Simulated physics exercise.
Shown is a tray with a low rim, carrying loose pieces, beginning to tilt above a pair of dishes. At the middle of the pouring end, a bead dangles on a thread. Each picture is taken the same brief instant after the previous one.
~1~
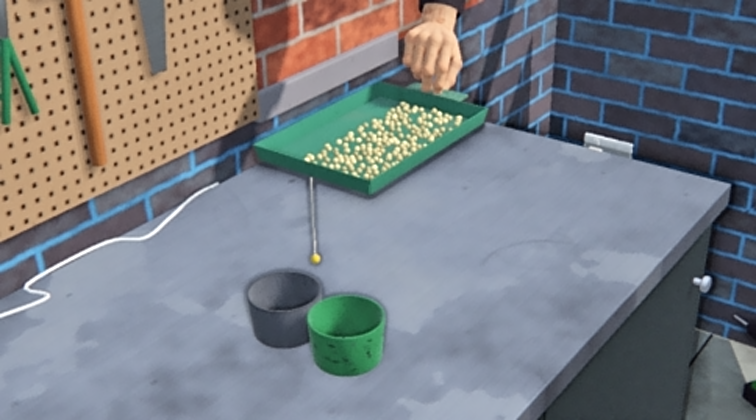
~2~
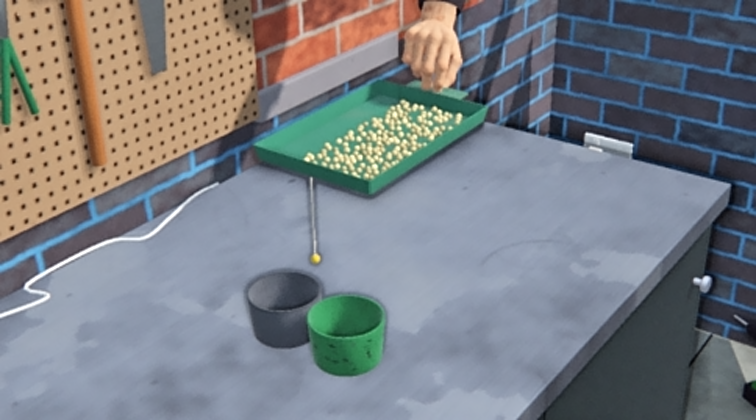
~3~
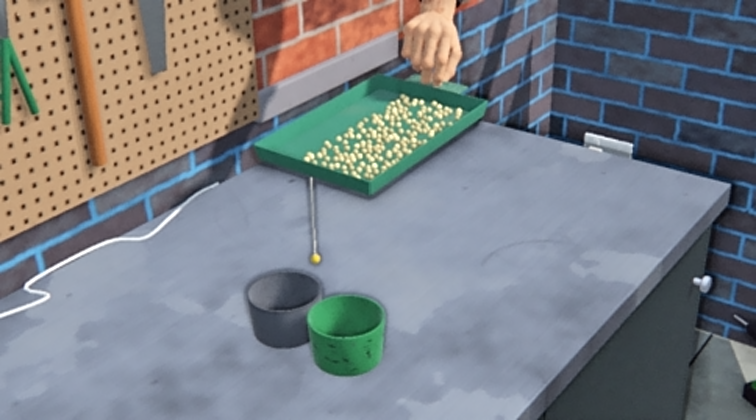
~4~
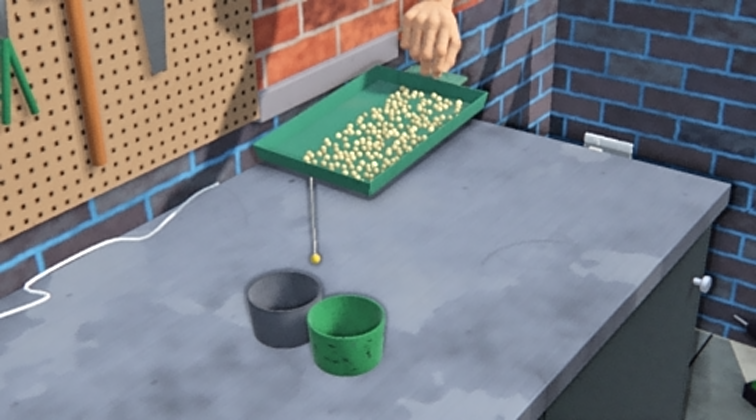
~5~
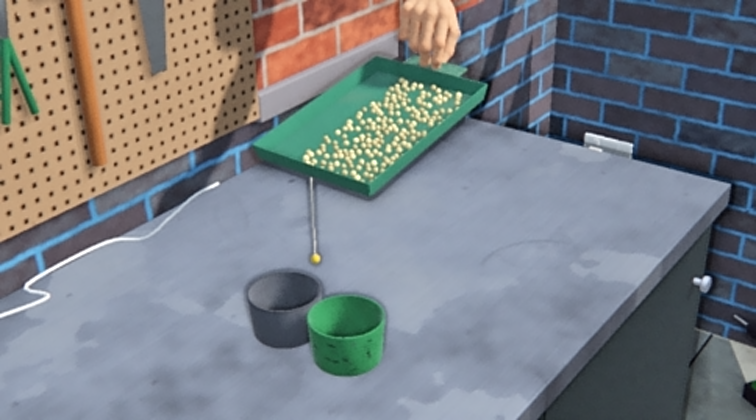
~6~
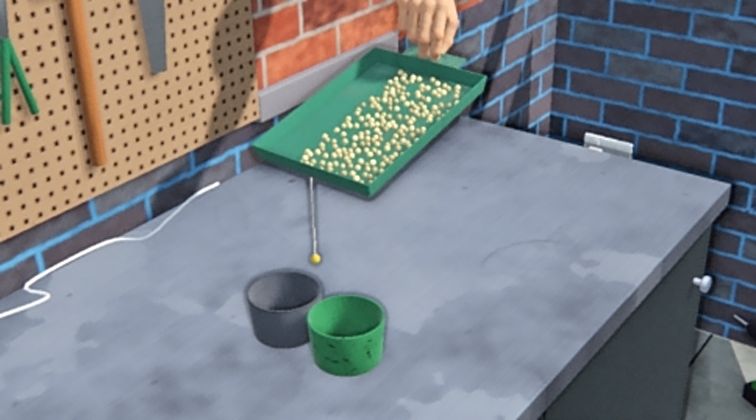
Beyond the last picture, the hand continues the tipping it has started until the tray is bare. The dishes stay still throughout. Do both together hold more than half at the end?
Catch is a majority.
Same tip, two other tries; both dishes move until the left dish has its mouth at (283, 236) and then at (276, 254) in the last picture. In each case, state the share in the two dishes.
It comes to near 0 per cent the first time and near 10 per cent the second time.
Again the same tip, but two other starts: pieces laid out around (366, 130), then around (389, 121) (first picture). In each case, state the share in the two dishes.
First case: Close to 90 %; second case: Close to 90 %.
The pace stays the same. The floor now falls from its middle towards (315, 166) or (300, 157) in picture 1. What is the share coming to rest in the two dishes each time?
Well, 40 percent for one and then 0 percent for the other.
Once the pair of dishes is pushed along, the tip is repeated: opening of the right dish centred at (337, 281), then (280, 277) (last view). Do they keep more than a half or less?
Try 1: A lesser share; try 2: A lesser share.
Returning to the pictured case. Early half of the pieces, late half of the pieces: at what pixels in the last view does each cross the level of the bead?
The first part at (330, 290); the rest at (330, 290).
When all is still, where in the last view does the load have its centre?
The centre comes to rest near (332, 349).
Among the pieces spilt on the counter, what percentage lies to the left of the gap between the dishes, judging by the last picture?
Roughly 30 %.
Shortly afterwards, tray tipped steeply; all but a few on the tray; only a few in the right dish; only a few in the air.
Next, tray tipped right over; all but a few on the tray; only a few in the right dish; only a few in the left dish; only a few in the air.
Some moments later, tray tipped past a quarter turn; near two thirds in the right dish; near a third in the left dish; a little outside both.
In the end, tray tipped past a quarter turn; near two thirds in the right dish; near a third in the left dish; a little outside both.
